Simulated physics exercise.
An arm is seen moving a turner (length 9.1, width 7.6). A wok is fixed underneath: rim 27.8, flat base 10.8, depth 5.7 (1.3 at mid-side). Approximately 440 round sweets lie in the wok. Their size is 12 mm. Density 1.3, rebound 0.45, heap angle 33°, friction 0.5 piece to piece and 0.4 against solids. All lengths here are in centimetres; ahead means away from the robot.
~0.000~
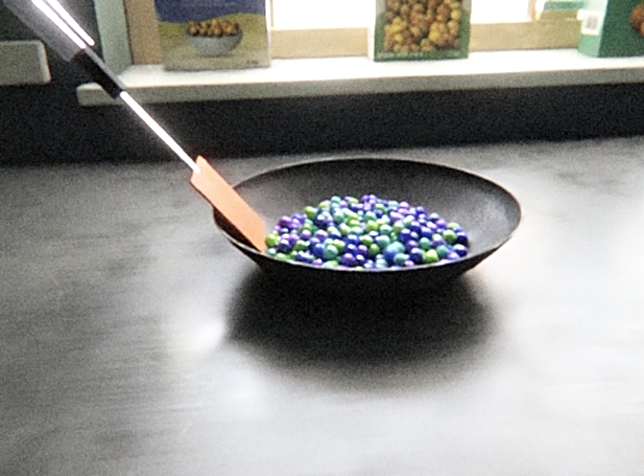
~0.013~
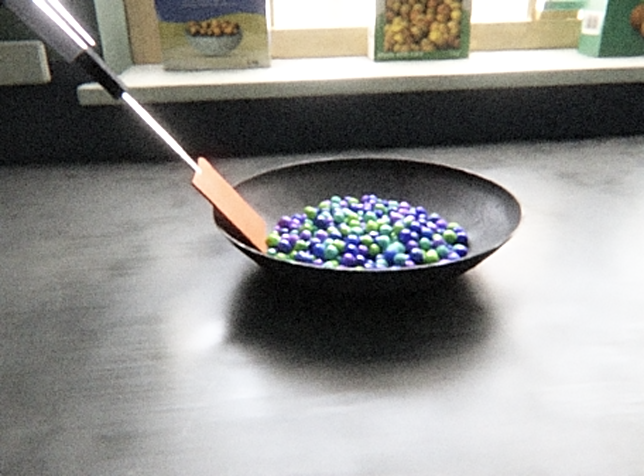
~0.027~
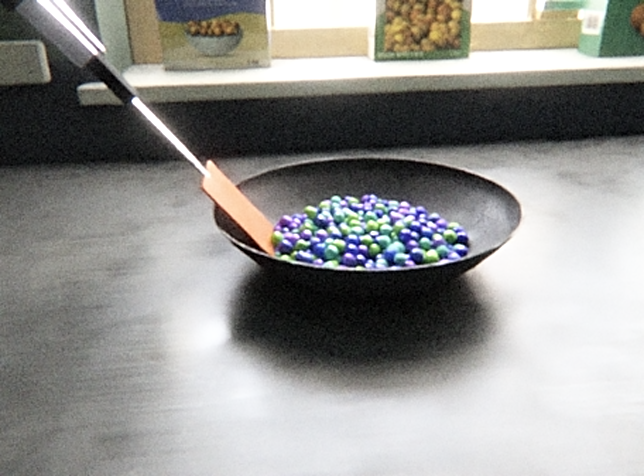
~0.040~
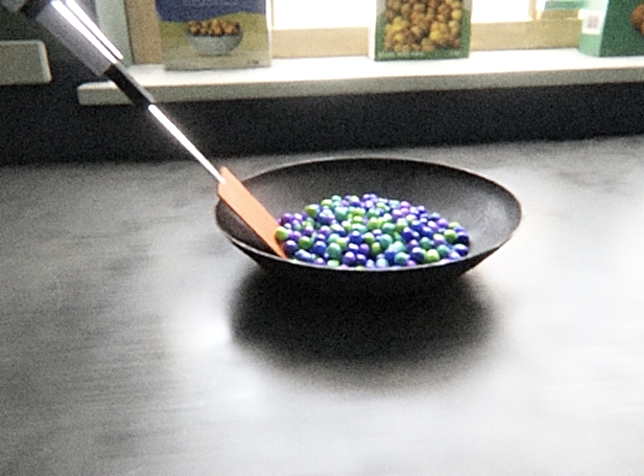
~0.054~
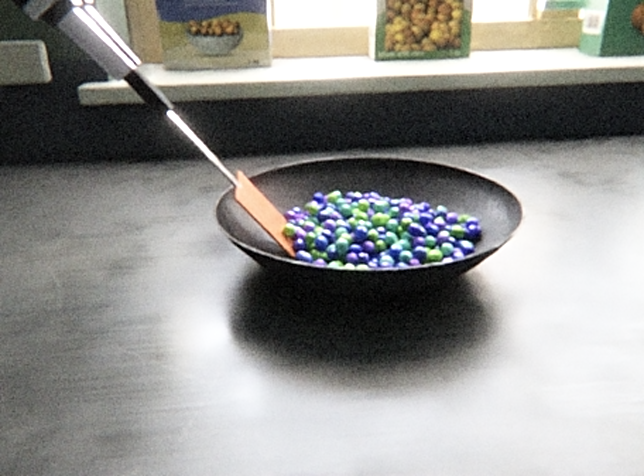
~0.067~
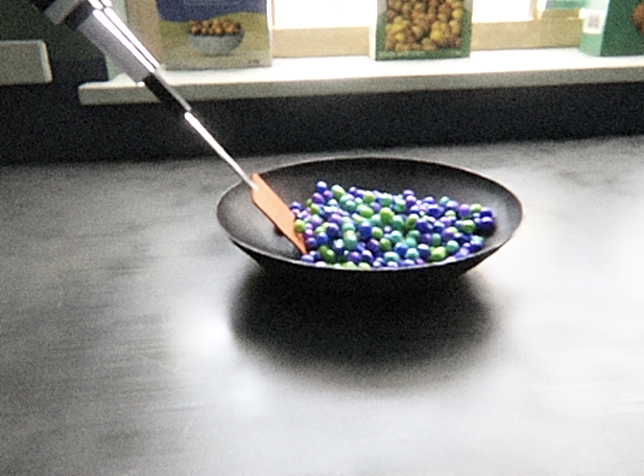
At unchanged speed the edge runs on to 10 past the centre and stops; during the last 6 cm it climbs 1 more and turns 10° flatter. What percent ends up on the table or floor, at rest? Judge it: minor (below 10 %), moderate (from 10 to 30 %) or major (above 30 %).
My judgement: Major.
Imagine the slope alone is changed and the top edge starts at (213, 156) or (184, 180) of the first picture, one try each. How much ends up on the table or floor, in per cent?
About 40 and 35 per cent.
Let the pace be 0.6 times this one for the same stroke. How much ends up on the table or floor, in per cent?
I'd put it around 20 per cent.
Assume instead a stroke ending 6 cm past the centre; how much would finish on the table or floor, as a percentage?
About 5 %.
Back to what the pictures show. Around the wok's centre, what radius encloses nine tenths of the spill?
Roughly 40 cm.
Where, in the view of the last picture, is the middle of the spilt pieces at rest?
(616, 238).
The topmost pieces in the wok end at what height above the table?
Top of the heap: Roughly 5.0 cm above the table top.
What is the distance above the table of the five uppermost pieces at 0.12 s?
I'd say close to 6 cm on average.
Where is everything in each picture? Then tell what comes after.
The first frame shows turner top edge at (195, 168), sloping 52°; upper third of the load around (366, 230), from x 270 to 460, top at y 200; 442 in the wok.
The second frame shows turner top edge at (196, 169), sloping 52°; upper third of the load around (366, 230), from x 270 to 460, top at y 200.
The third frame shows turner top edge at (205, 173), sloping 52°; upper third of the load around (366, 230), from x 275 to 460, top at y 200.
The fourth frame shows turner top edge at (220, 180), sloping 52°; upper third of the load around (364, 228), from x 280 to 460, top at y 200.
The fifth frame shows turner top edge at (237, 184), sloping 52°; upper third of the load around (372, 226), from x 280 to 475, top at y 195.
The sixth frame shows turner top edge at (253, 186), sloping 52°; upper third of the load around (377, 221), from x 280 to 485, top at y 190; 442 in the wok.
By 0.12 s, sloping 52°, highest piece 7 above the table; 442 in the wok.
By 0.16 s, sloping 50°, highest piece 8 above the table; 436 in the wok, 6 on the blade or in flight.
By 0.39 s, sloping 42°, highest piece 10 above the table; 263 in the wok, 97 on the table or floor, 82 on the blade or in flight.
By 1.44 s, sloping 42°, highest piece 5 above the table; 262 in the wok, 180 on the table or floor.
Final count, 262 in the wok, 180 on the table or floor. That is 41 % on the table or floor.
